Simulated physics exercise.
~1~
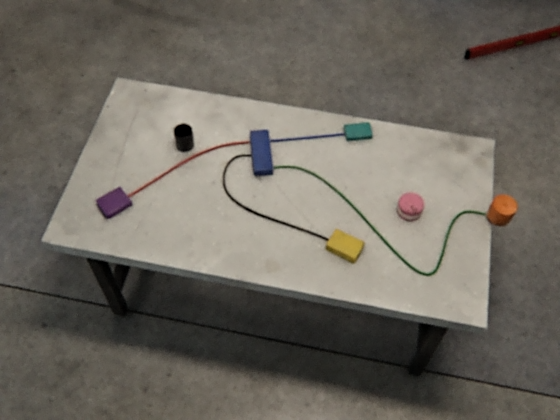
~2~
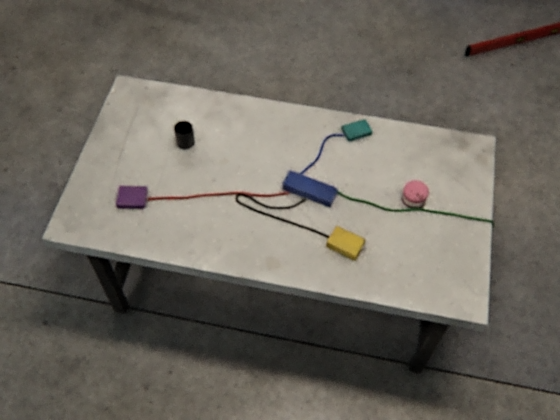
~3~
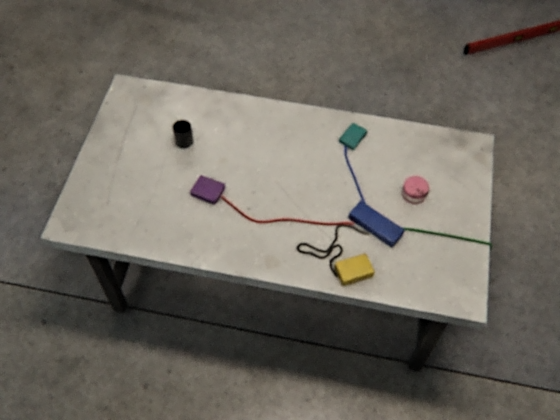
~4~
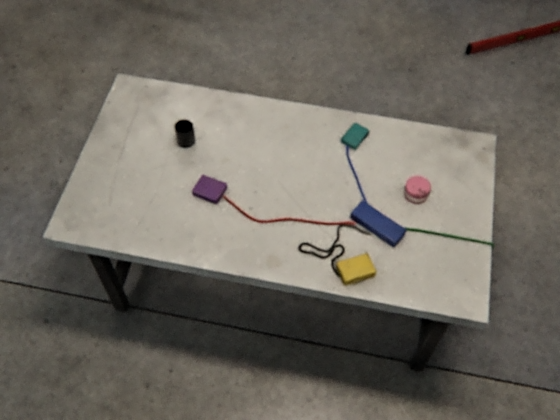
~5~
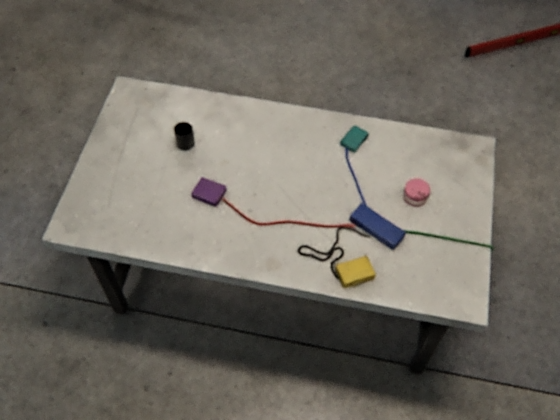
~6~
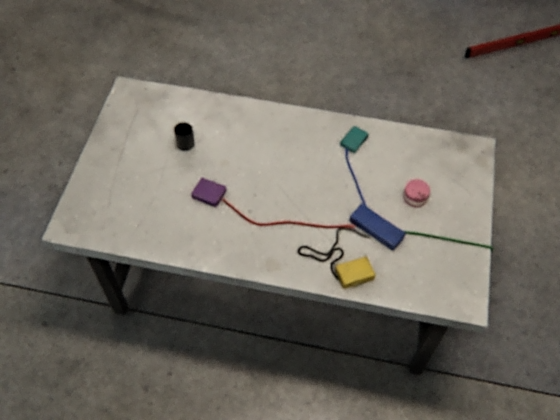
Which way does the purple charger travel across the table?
The purple charger slides to the right, trailing behind the blue strip on its red cable.
